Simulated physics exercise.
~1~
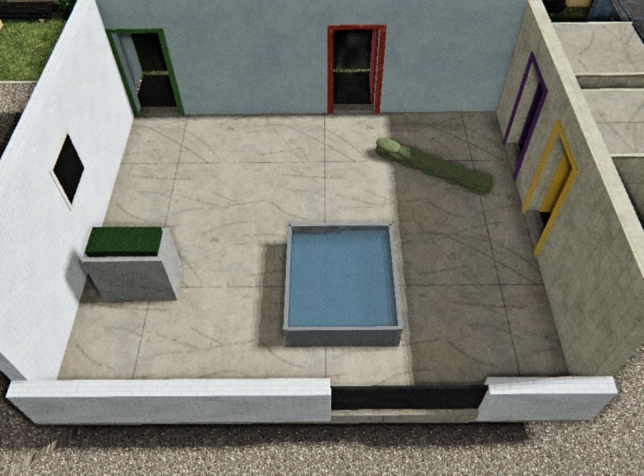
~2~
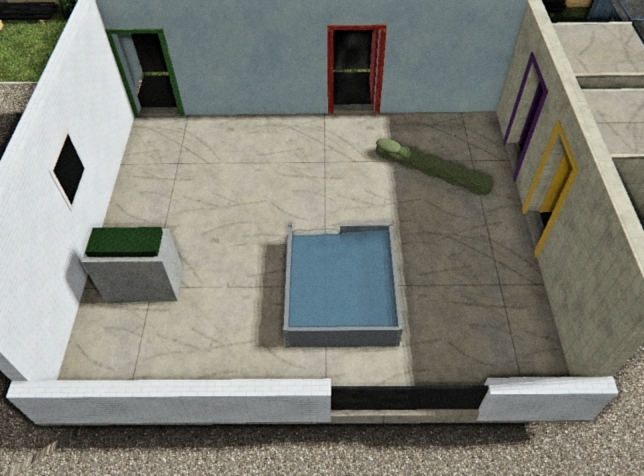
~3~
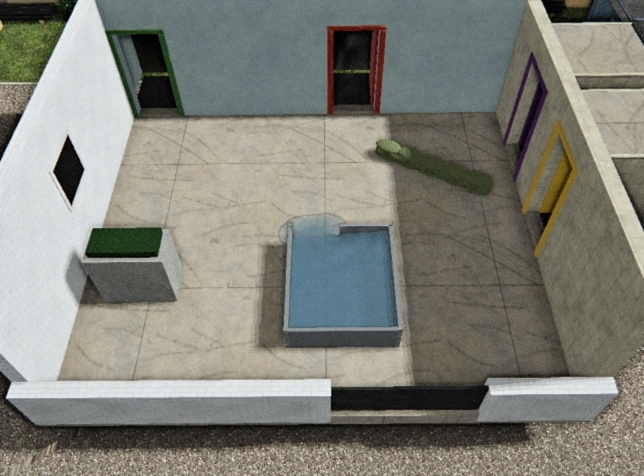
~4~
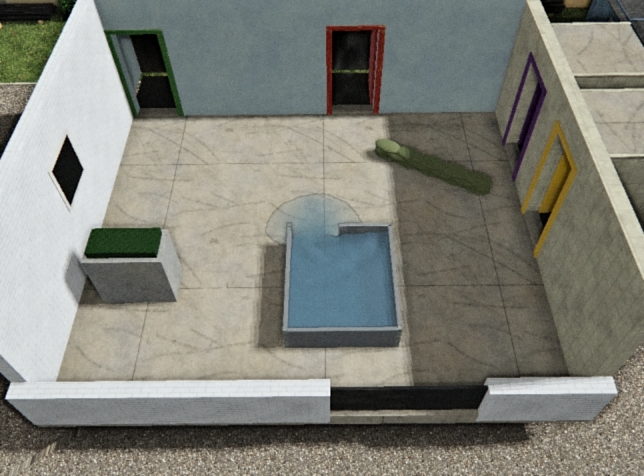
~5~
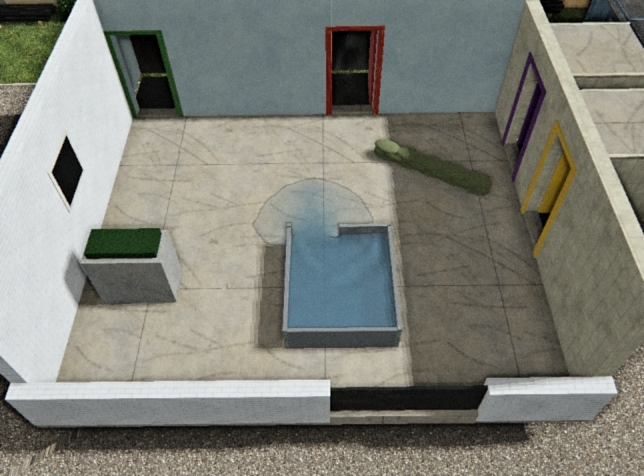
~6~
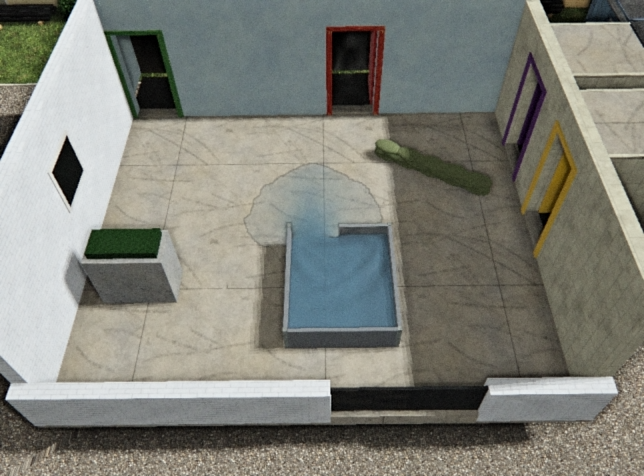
Water pours through a gap that opens in the far wall of a grey, blue-filled tank near the middle of a walled yard, seen from a fixed, high viewpoint. A green-topped block stands left, a long green shape lies beyond the tank, and green, red, purple and yellow doorways line the walls. The thin sheet fans out across the pale floor, spreading farther back and leftward.
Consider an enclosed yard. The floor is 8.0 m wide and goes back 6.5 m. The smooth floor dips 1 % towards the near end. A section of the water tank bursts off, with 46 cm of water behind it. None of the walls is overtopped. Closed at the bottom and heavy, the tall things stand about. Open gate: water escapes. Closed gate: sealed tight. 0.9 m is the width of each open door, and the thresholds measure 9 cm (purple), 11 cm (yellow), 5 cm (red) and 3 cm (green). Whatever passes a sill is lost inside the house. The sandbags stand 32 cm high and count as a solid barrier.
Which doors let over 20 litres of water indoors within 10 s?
The purple door: 20 litres or less, the yellow door: 20 litres or less, the red door: Over 20 litres, the green door: Over 20 litres.
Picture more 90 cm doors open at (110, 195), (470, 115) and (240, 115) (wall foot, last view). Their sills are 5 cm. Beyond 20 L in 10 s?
Less, less, more.
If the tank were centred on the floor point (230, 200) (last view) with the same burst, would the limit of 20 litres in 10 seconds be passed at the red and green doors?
Well, red ends up inside the mark and green ends up beyond the mark.
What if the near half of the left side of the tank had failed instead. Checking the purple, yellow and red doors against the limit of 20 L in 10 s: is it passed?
Then purple does not exceed it, yellow does not exceed it, red does not exceed it.
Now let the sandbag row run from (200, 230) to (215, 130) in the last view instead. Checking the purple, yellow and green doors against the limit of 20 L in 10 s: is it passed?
Purple within the limit, yellow within the limit, green within the limit.
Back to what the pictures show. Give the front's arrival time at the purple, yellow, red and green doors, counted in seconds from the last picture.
Purple: 4.5 s; yellow: 4.5 s; red: 1.0 s; green: 2.2 s.
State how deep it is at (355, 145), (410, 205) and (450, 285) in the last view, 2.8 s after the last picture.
Close to 3, 1 and 0 centimetres.
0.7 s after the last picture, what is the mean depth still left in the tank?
Depth, averaged: Around 35 centimetres.
Then, 0.7 s after the last picture water covers 15 % of the floor and is deepest (26 cm) near (313, 240); purple door not reached, yellow door not reached, red door not reached, green door not reached.
Then, 1.5 s after the last picture water covers 25 % of the floor and is deepest (22 cm) near (303, 240); purple door not reached, yellow door not reached, red door 11 cm at the sill, 4 L in, green door not reached.
Then, 2.8 s after the last picture water covers 35 % of the floor and is deepest (16 cm) near (134, 119); purple door not reached, yellow door not reached, red door 12 cm at the sill, 41 L in, green door 6 cm at the sill, 1 L in.
Then, 5.3 s after the last picture water covers 45 % of the floor and is deepest (10 cm) near (303, 240); purple door 4 cm at the sill, 0 L in, yellow door 1 cm at the sill, 0 L in, red door 7 cm at the sill, 67 L in, green door 6 cm at the sill, 24 L in.
Then, 9.3 s after the last picture water covers 70 % of the floor and is deepest (8 cm) near (121, 266); purple door 5 cm at the sill, 0 L in, yellow door 2 cm at the sill, 0 L in, red door 3 cm at the sill, 71 L in, green door 5 cm at the sill, 51 L in.
